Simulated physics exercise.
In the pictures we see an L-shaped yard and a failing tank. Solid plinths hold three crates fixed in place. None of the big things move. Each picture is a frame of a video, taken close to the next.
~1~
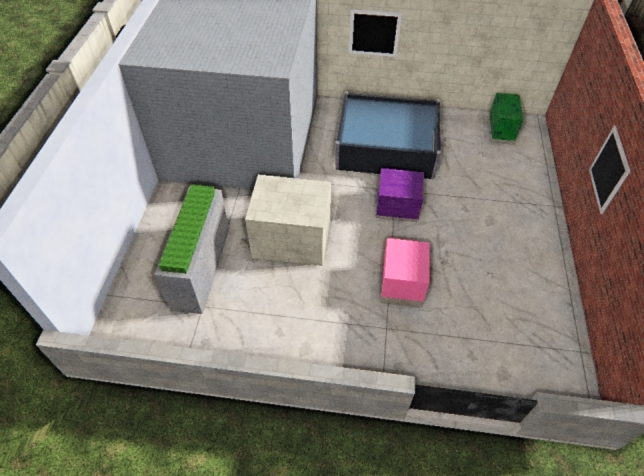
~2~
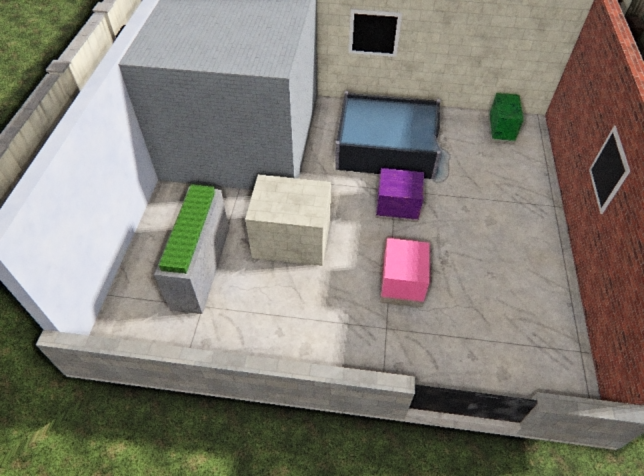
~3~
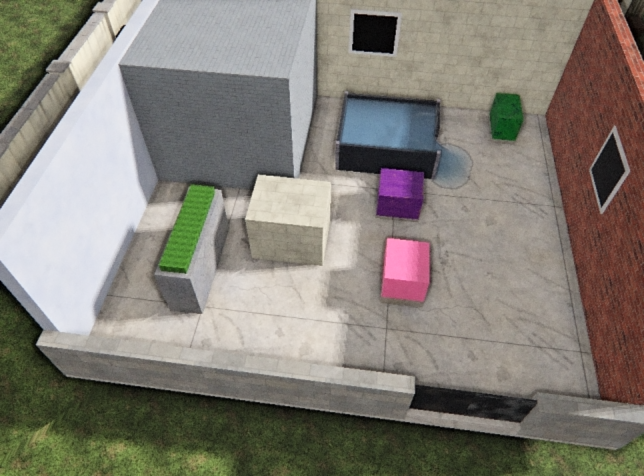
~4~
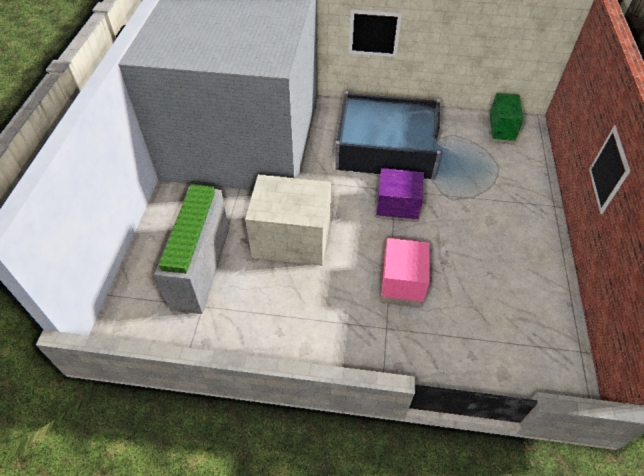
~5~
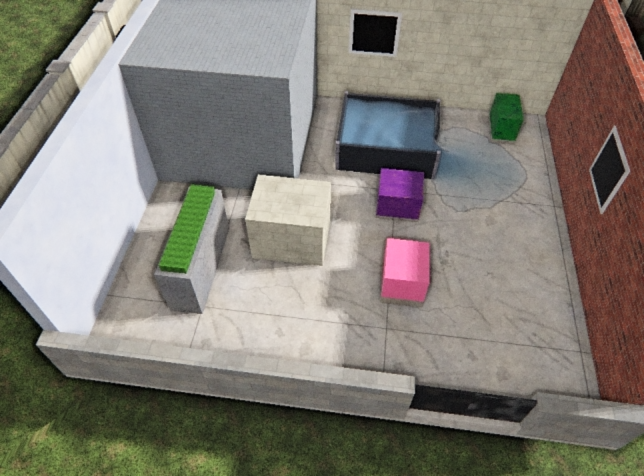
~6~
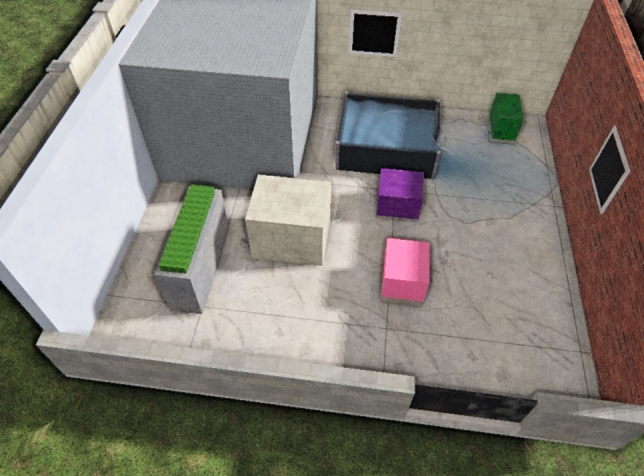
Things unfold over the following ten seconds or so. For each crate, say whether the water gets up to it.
Outcome: The green crate is hit, the pink crate is spared, the purple crate is spared.
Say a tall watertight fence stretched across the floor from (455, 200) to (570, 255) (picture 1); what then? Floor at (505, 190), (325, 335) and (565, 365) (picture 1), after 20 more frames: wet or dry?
Outcome by spot, in order - watered, unwatered, unwatered.
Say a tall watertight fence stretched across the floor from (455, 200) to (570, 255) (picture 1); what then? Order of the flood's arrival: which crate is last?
Looks like the pink-painted one.
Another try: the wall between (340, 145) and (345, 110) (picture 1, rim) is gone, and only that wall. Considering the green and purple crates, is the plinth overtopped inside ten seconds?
As it turns out, the green crate gets overtopped, and the purple crate gets overtopped.
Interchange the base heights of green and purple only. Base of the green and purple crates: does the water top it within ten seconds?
After the swap, green is flooded while purple avoids the flood.
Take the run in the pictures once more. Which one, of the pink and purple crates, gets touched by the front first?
Answer: The pink crate.
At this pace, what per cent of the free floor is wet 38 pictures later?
That works out to some 55 in a hundred.
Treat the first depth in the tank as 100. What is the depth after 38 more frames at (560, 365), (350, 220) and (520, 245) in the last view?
About 16, 0 and 10 per cent.
A moment on, water covers 20 % of the floor; the green crate water round its plinth, the pink crate not reached, the purple crate not reached.
Next, water covers 25 % of the floor; the green crate water round its plinth, the pink crate not reached, the purple crate not reached.
Then, water covers 35 % of the floor; the green crate water round its plinth, the pink crate not reached, the purple crate not reached.
Later, water covers 55 % of the floor; the green crate water round its plinth, the pink crate water round its plinth, the purple crate not reached.
In the end, water covers 80 % of the floor; the green crate was topped, the pink crate stayed above the water, the purple crate stayed above the water.
